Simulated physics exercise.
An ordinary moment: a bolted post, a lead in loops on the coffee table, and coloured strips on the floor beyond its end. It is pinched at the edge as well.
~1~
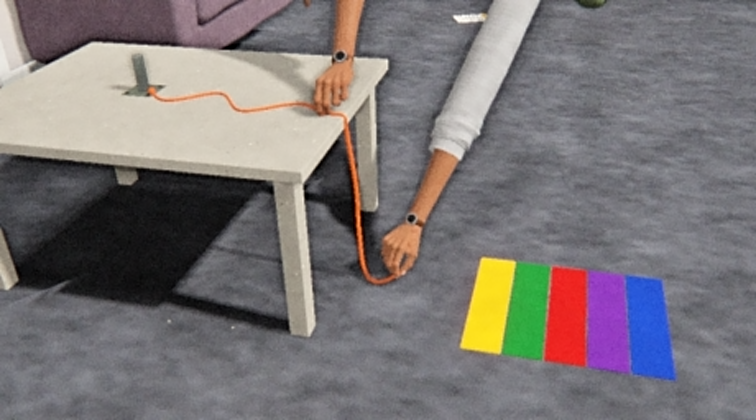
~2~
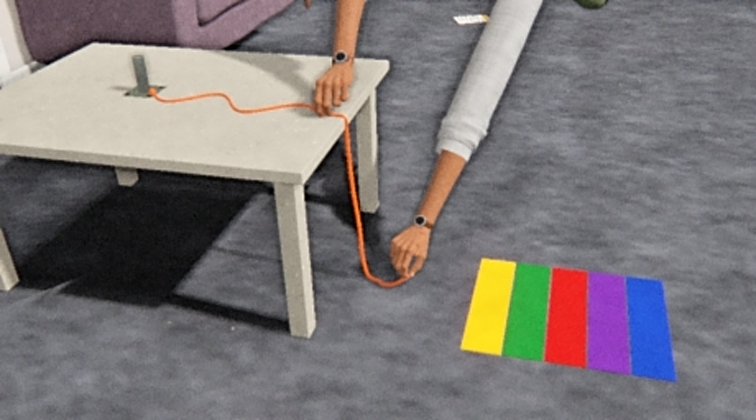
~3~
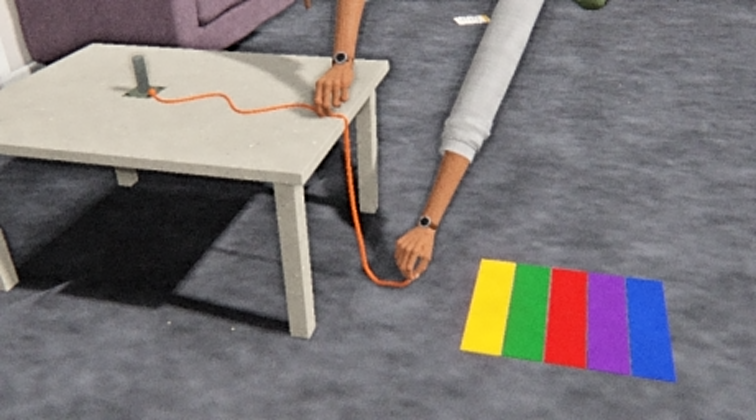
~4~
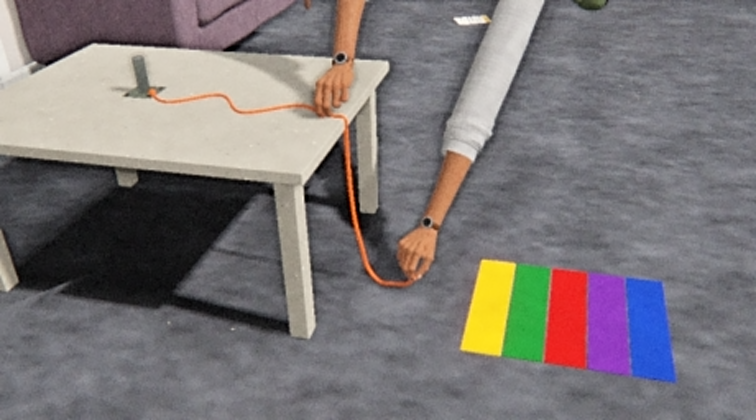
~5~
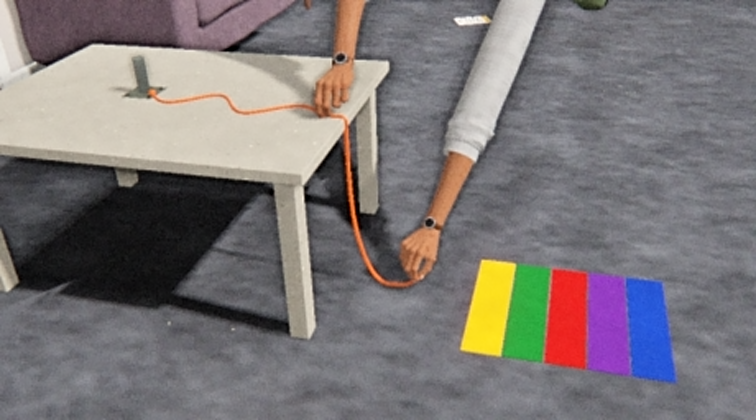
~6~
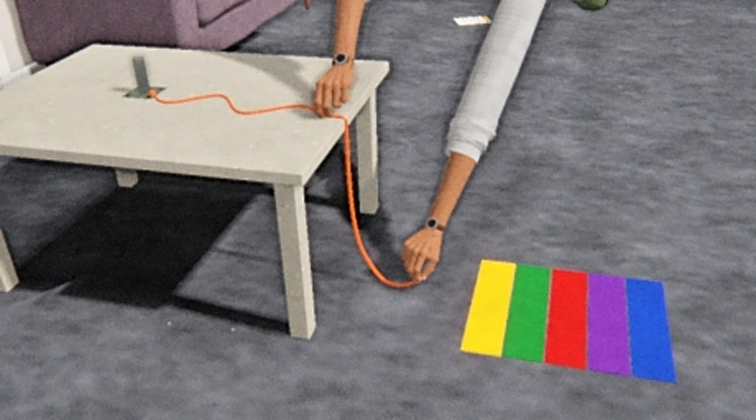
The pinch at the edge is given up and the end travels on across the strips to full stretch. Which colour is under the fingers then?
The red one.
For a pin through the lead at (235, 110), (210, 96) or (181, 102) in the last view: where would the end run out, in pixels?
About (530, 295), (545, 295) and (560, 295).
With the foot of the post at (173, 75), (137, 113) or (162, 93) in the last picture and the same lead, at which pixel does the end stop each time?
About (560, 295), (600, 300) and (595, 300).
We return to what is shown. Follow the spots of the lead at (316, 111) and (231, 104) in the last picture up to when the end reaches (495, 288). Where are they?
They go to (347, 130) and to (256, 105).
Soon after, end near (495, 288); over yellow.
After that, end near (542, 294); over green.
At the stop, end near (571, 298); over red. It halts on the red strip.
